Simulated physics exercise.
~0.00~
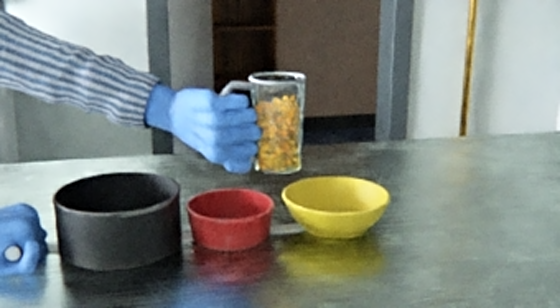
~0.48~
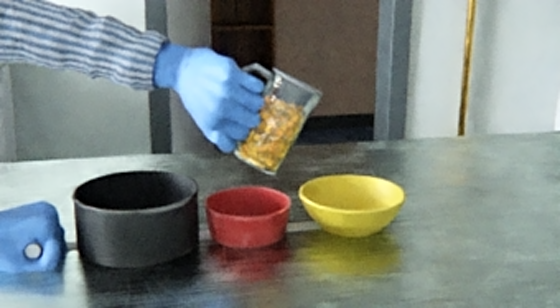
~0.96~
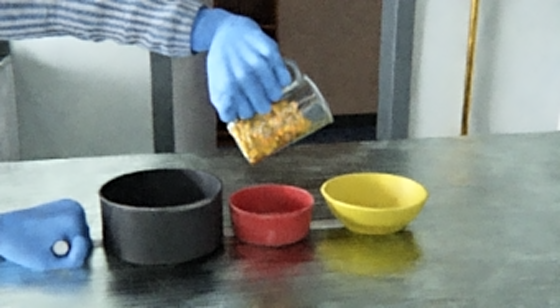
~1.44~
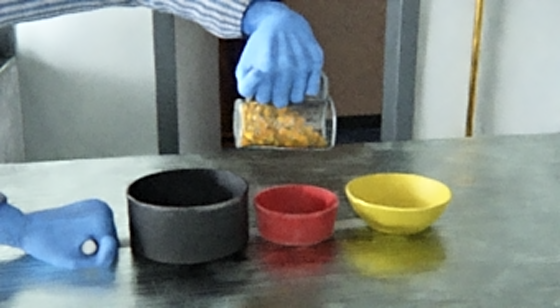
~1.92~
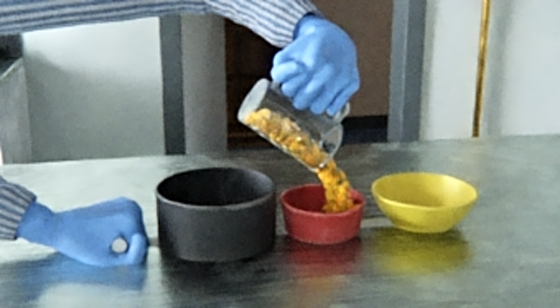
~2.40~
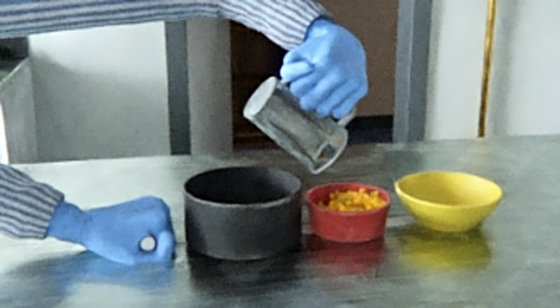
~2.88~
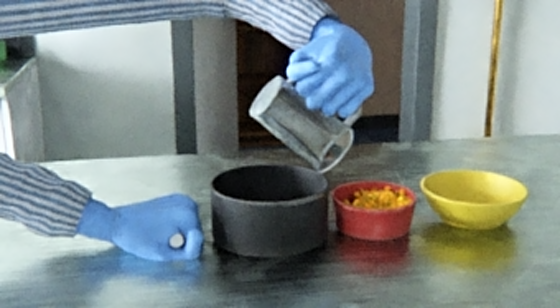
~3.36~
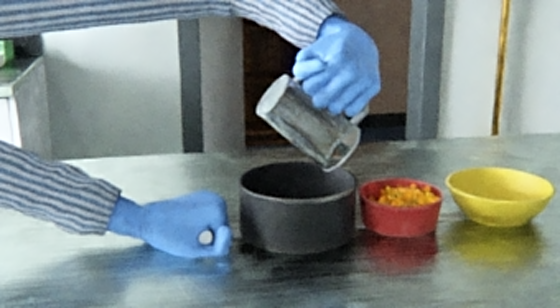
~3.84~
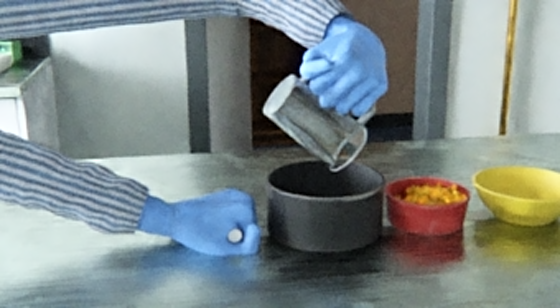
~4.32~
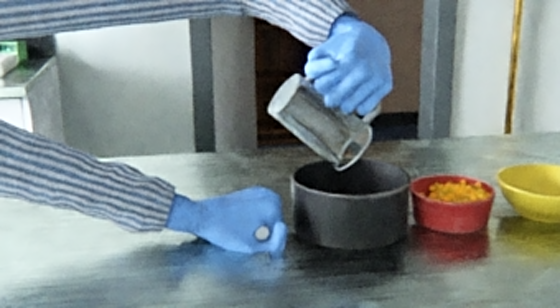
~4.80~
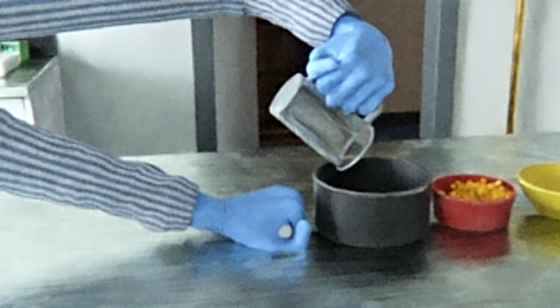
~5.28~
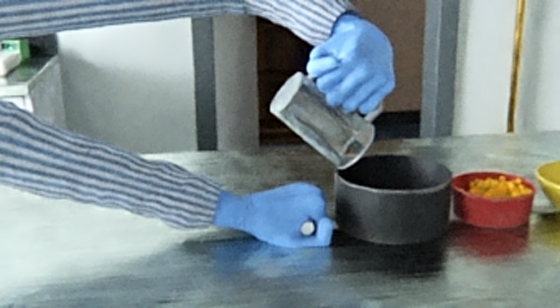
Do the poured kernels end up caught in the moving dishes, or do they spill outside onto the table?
They are caught, all of them ending up in the red dish, while the black pot and yellow bowl get none and nothing spills onto the table.
